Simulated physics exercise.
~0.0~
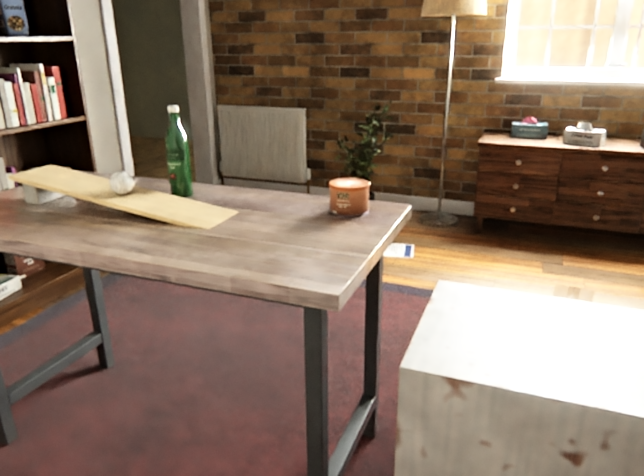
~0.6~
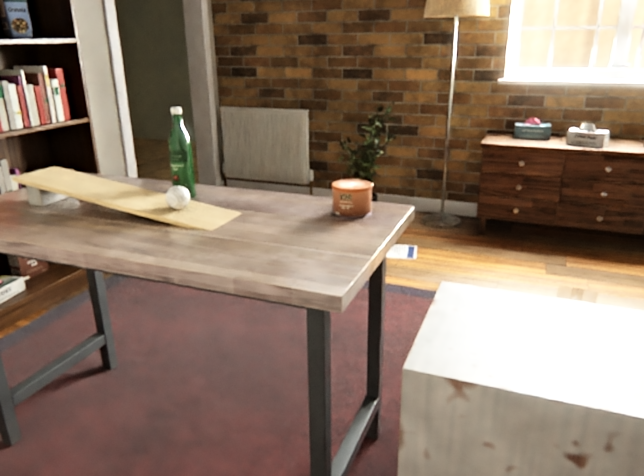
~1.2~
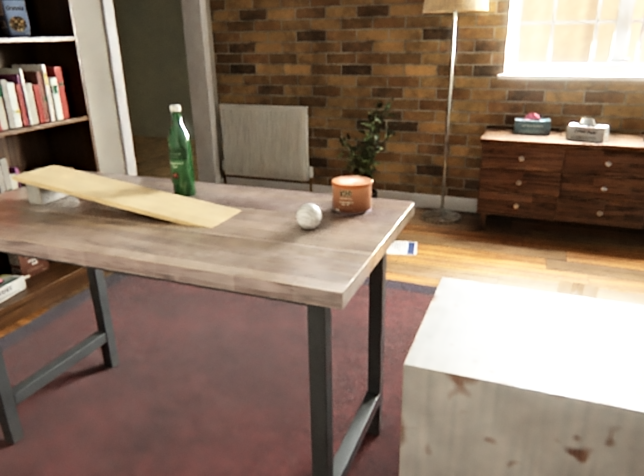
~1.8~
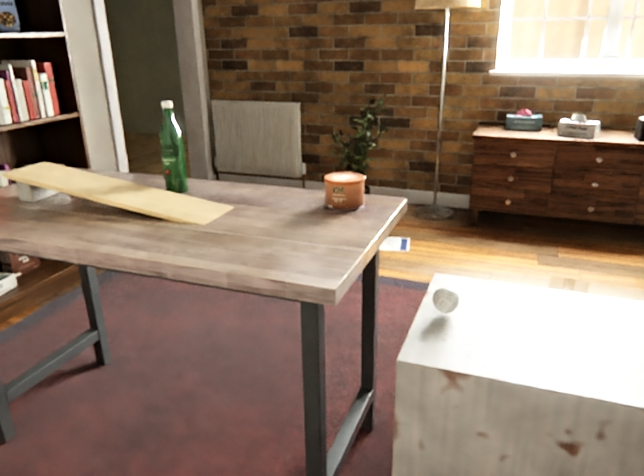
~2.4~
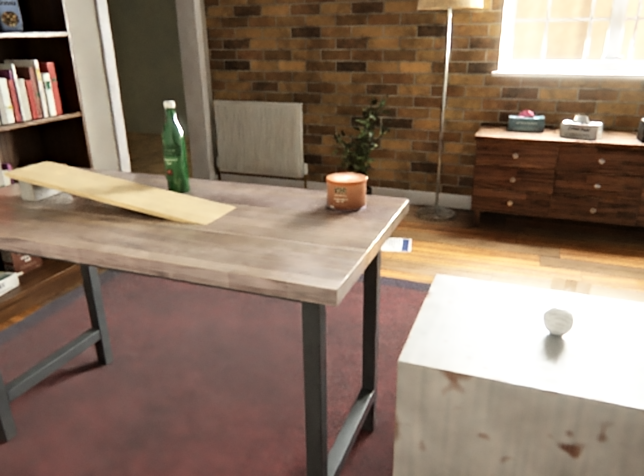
White ball rolling down a ramp and across a wooden table, clearing the gap and travelling right over a lower white block.
